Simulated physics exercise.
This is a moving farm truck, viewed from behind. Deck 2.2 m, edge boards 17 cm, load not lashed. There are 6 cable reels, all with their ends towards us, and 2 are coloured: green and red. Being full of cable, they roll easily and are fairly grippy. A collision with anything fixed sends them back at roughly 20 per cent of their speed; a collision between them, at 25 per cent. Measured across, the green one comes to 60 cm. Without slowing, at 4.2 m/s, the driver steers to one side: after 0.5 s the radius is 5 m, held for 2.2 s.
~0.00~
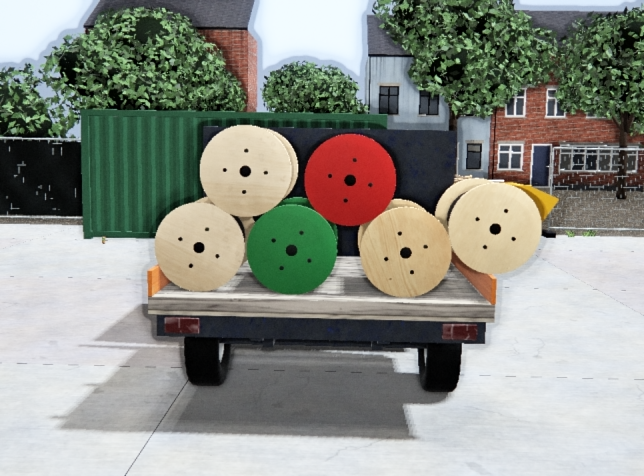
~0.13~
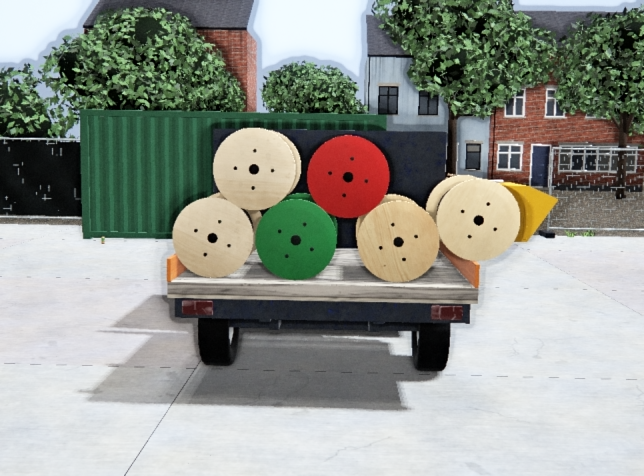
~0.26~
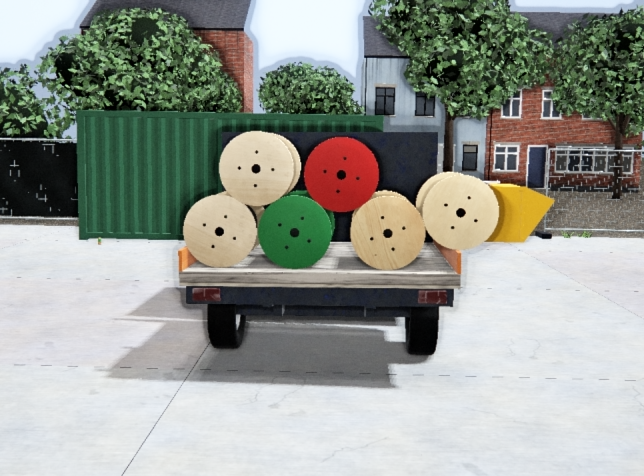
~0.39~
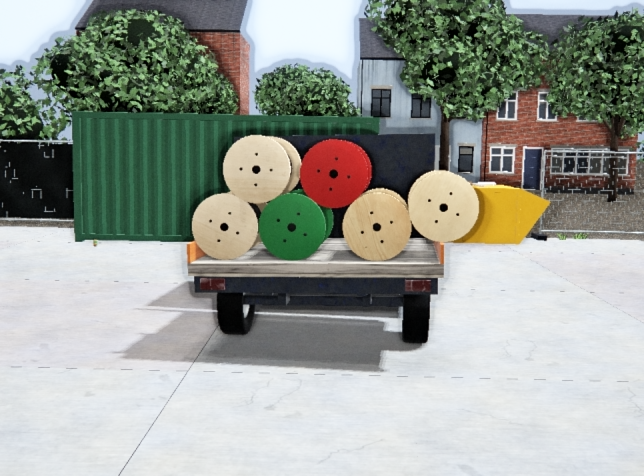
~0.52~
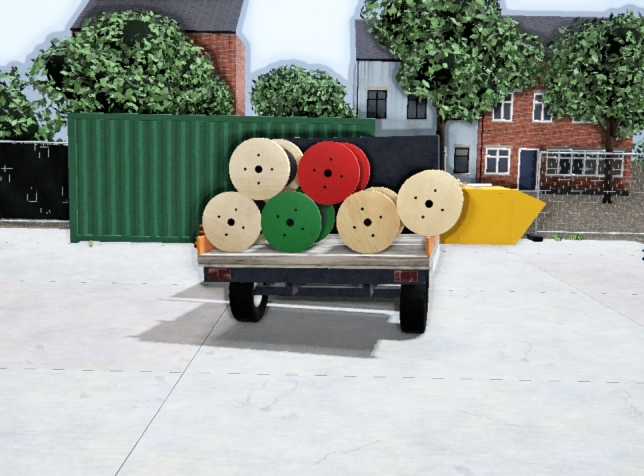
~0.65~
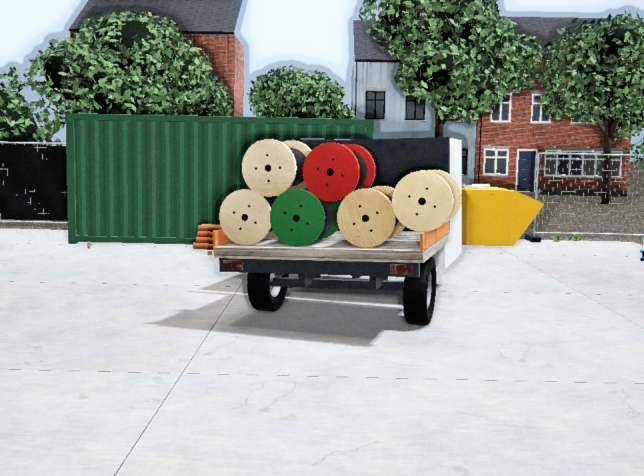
A flatbed truck, seen from behind, drives across a pale paved yard with a green container, trees and brick houses beyond. Six round reels are stacked on its deck, four below and two above, all pale wood except a green one low and a red one upper right. The truck draws away and turns right, its deck tilting slightly down to the left, as the view shifts slightly right and a yellow skip is uncovered.
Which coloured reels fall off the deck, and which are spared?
Green: It stays put. Red: It stays put.
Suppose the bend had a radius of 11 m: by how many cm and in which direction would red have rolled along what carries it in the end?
Roughly 0 cm left.
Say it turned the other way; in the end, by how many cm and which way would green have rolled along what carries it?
Rightwards by roughly 35 cm.
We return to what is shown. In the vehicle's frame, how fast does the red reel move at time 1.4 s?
Close to 0.0 m/s at that moment.
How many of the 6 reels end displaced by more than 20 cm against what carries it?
Altogether it comes to 0.
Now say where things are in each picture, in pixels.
The first picture shows green (292, 250), red (350, 180); 4 of the 6 make up the bottom layer.
The second picture shows green (296, 240), red (348, 177); the deck is level.
The third picture shows green (295, 232), red (341, 175); the deck slopes 1° down to the left.
The fourth picture shows green (292, 227), red (334, 174); the deck slopes 2° down to the left.
The fifth picture shows green (291, 222), red (328, 173); the deck slopes 2° down to the left.
The sixth picture shows green (297, 218), red (330, 172); the deck slopes 2° down to the left.
Then, 1.4 s in, green is on the deck, 90 cm from the left edge; red is up on others, 100 cm from the right edge; 0 gone from the deck.
Then, 2.3 s in, still the same for green, red; 0 gone from the deck.
In the end (3.3 s), green is on the deck, 90 cm from the left edge; red is up on others, 100 cm from the right edge; 0 gone from the deck.
